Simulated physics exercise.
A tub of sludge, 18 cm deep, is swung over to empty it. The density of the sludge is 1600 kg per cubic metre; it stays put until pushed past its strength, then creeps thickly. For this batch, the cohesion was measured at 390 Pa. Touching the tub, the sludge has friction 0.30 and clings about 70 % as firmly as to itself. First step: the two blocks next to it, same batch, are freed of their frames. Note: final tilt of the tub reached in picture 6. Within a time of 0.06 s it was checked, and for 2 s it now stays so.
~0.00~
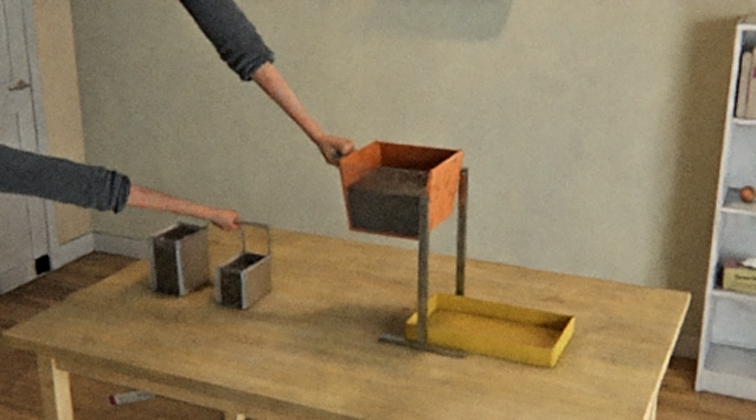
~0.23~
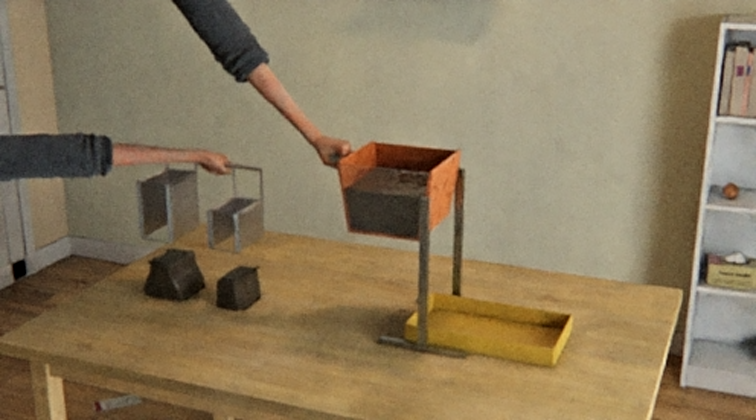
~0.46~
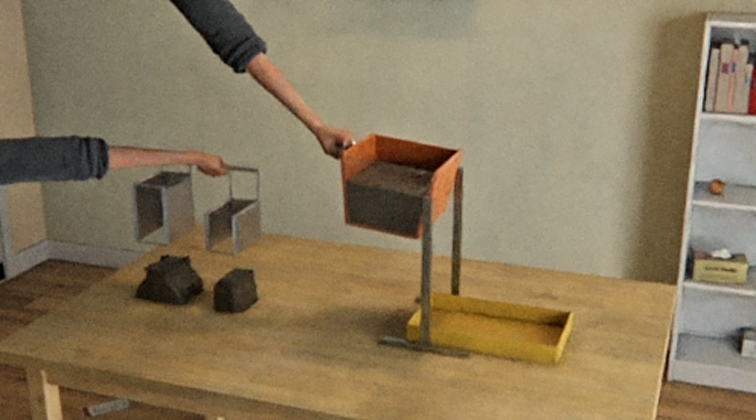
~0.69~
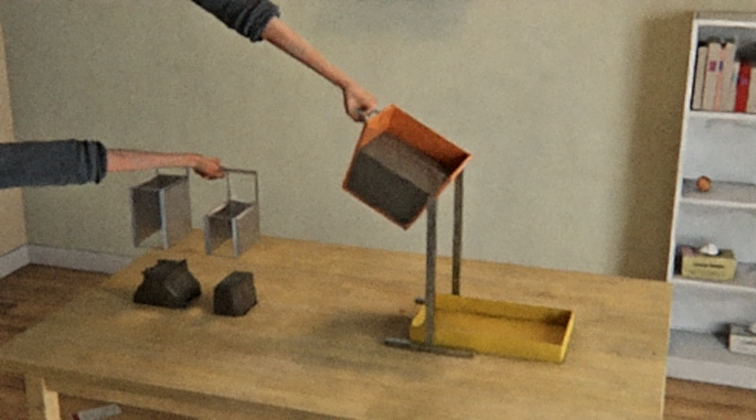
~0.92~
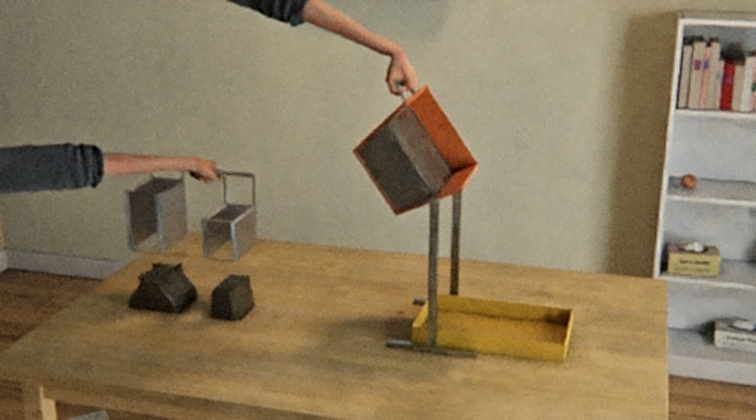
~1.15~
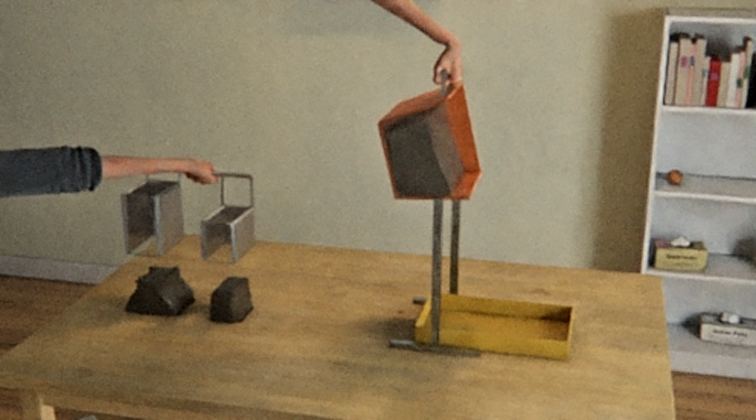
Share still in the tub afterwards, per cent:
Near 70 %.
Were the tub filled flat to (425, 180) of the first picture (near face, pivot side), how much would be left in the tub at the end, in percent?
Around 45 per cent.
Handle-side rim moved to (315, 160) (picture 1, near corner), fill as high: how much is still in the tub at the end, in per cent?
50 %.
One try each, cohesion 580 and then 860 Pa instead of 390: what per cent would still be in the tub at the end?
In turn about 100 %, 100 %.
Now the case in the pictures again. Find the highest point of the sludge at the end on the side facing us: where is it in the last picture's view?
Peak location: Approx. (425, 159).
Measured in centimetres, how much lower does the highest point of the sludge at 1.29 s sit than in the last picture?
Roughly 5 cm.
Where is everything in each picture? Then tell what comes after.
Handle-side rim at (341, 162), tilt 0 degrees; top of the sludge at (354, 188); blocks stand 15 cm, 9.4 cm (left to right), in the first picture.
Handle-side rim at (340, 163), tilt 0 degrees; top of the sludge at (352, 189); blocks stand 11 cm, 9.1 cm (left to right), in the second picture.
Handle-side rim at (344, 155), tilt 6 degrees; top of the sludge at (350, 182); blocks stand 10 cm, 9.1 cm (left to right), in the third picture.
Handle-side rim at (368, 125), tilt 29 degrees; top of the sludge at (362, 151); blocks stand 10 cm, 9.1 cm (left to right), in the fourth picture.
Handle-side rim at (406, 105), tilt 55 degrees; top of the sludge at (387, 126); blocks stand 10 cm, 9.1 cm (left to right), in the fifth picture.
Handle-side rim at (448, 101), tilt 77 degrees; top of the sludge at (426, 121); blocks stand 10 cm, 9.1 cm (left to right), in the sixth picture.
After 1.29 s, the tub is at 77 degrees and holds 99 %.
After 1.46 s, the tub is at 77 degrees and holds 85 %.
After 1.63 s, the tub is at 77 degrees and holds 72 %.
After 1.80 s, the tub is at 77 degrees and holds 70 %.
After 3.15 s, at the end, the tub is at 77 degrees and holds 70 %.
